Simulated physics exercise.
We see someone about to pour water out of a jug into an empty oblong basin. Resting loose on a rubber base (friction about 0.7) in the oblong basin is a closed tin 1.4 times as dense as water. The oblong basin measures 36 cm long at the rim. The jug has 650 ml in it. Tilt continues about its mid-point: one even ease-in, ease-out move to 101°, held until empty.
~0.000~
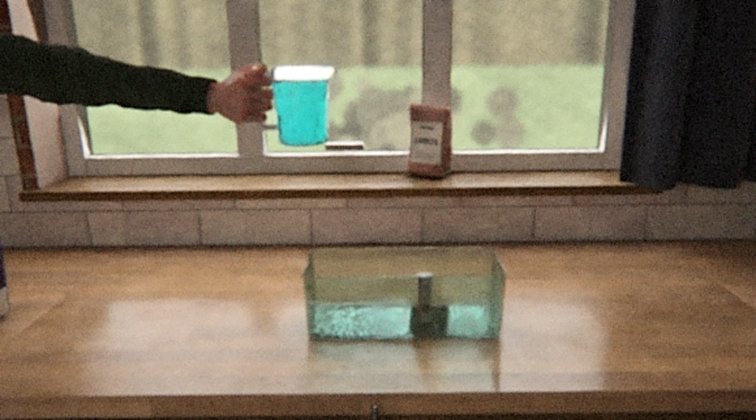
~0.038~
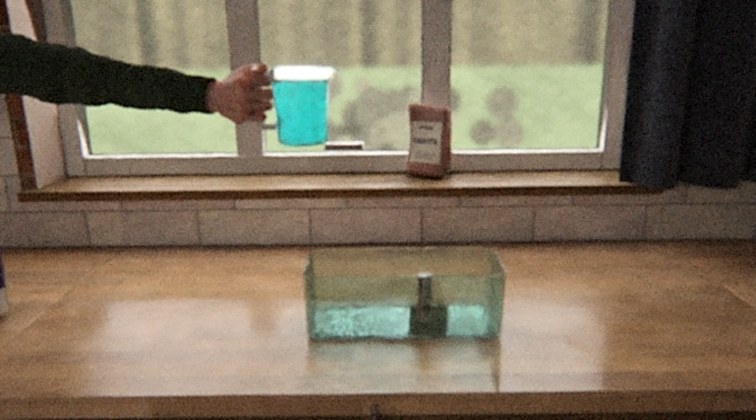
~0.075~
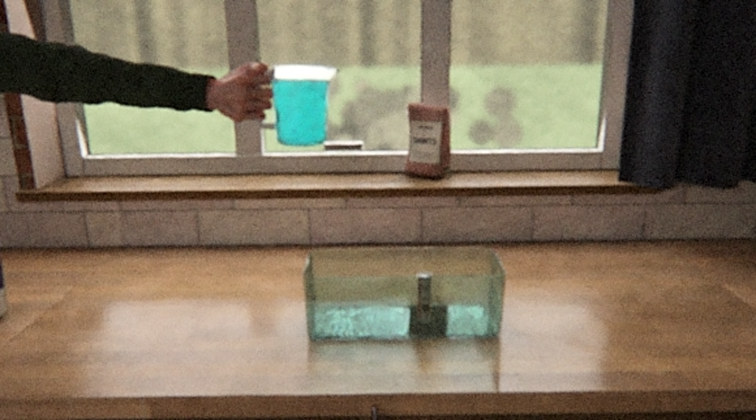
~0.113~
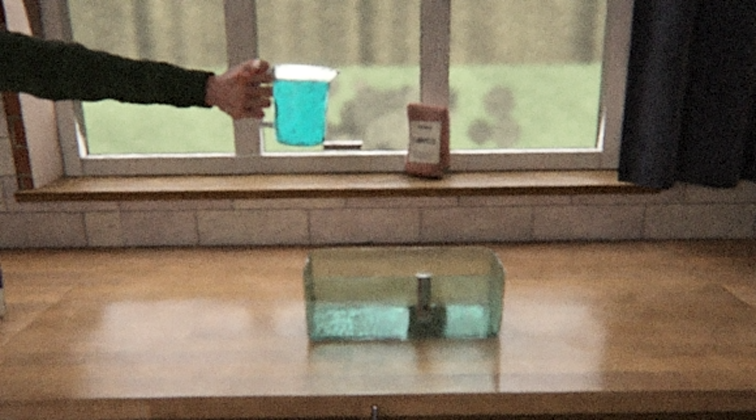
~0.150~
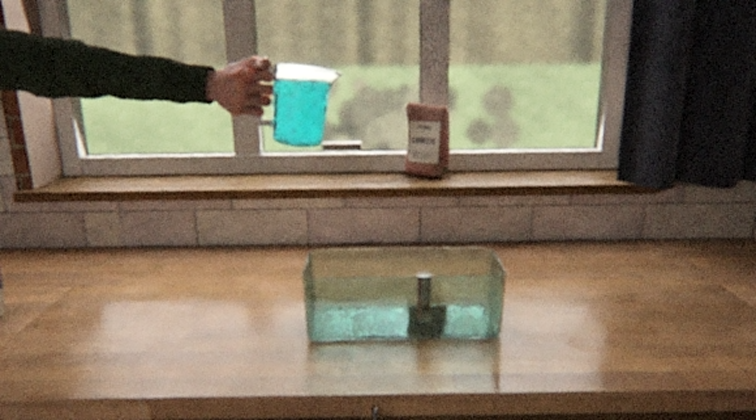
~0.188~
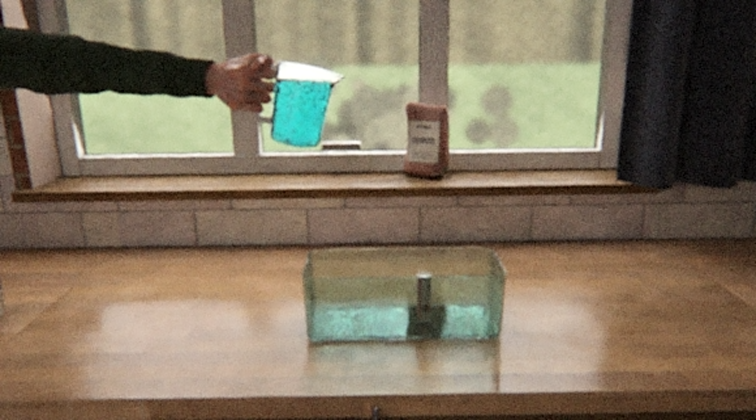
On a wooden kitchen counter below a window, a clear oblong basin holds a small dark object, while a dark-sleeved arm reaches in from the left, holding a jug of bright blue water above. The hand keeps the jug nearly upright at first, then tilts it slightly to the right.
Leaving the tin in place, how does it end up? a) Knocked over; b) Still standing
The answer is a.
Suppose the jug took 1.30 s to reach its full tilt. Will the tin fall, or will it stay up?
Outcome - the tin remains standing.
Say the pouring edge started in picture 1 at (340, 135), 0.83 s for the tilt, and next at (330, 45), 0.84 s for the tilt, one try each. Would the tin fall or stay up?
In the first try it remains standing; in the second it remains standing.
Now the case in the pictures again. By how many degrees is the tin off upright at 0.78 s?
I'd say it is close to 5 degrees off upright.
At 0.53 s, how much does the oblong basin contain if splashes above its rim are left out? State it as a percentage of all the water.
Around 0 percent.
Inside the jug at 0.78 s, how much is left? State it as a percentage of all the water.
32 in a hundred, give or take.
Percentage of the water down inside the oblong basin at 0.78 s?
Some 28 percent of the total.
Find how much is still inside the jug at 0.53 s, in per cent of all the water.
I reckon about 80 in a hundred is still held.
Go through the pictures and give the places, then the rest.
In the first picture, it leans 0°; its right rim is at (340, 68); the water meets the walls at (275, 80) and (329, 79); the oblong basin's rim runs from (307, 264) to (499, 261); the tin's top is at (425, 277).
In the second picture, it leans 1°; its right rim is at (340, 69); the water meets the walls at (275, 79) and (329, 80).
In the third picture, it leans 2°; its right rim is at (340, 70); the water meets the walls at (275, 79) and (329, 80).
In the fourth picture, it leans 5°; its right rim is at (342, 71); the water meets the walls at (276, 78) and (330, 80).
In the fifth picture, it leans 8°; its right rim is at (343, 74); the water meets the walls at (277, 80) and (332, 81).
In the sixth picture, it leans 12°; its right rim is at (345, 77); the water meets the walls at (278, 80) and (334, 81).
Then, 0.53 s in, the tilt is 72° and 81 per cent is still to pour; the tin stands where it began.
Then, 0.78 s in, the tilt is 100° and 33 per cent is still to pour; the tin leans 5°.
Then, 1.04 s in, the tilt is 101° and 6 per cent is still to pour; the tin leans 38°.
Then, 1.33 s in, the tilt is 101° and 1 per cent is still to pour; the tin lies on its side.
Finally, the tin lies on its side.
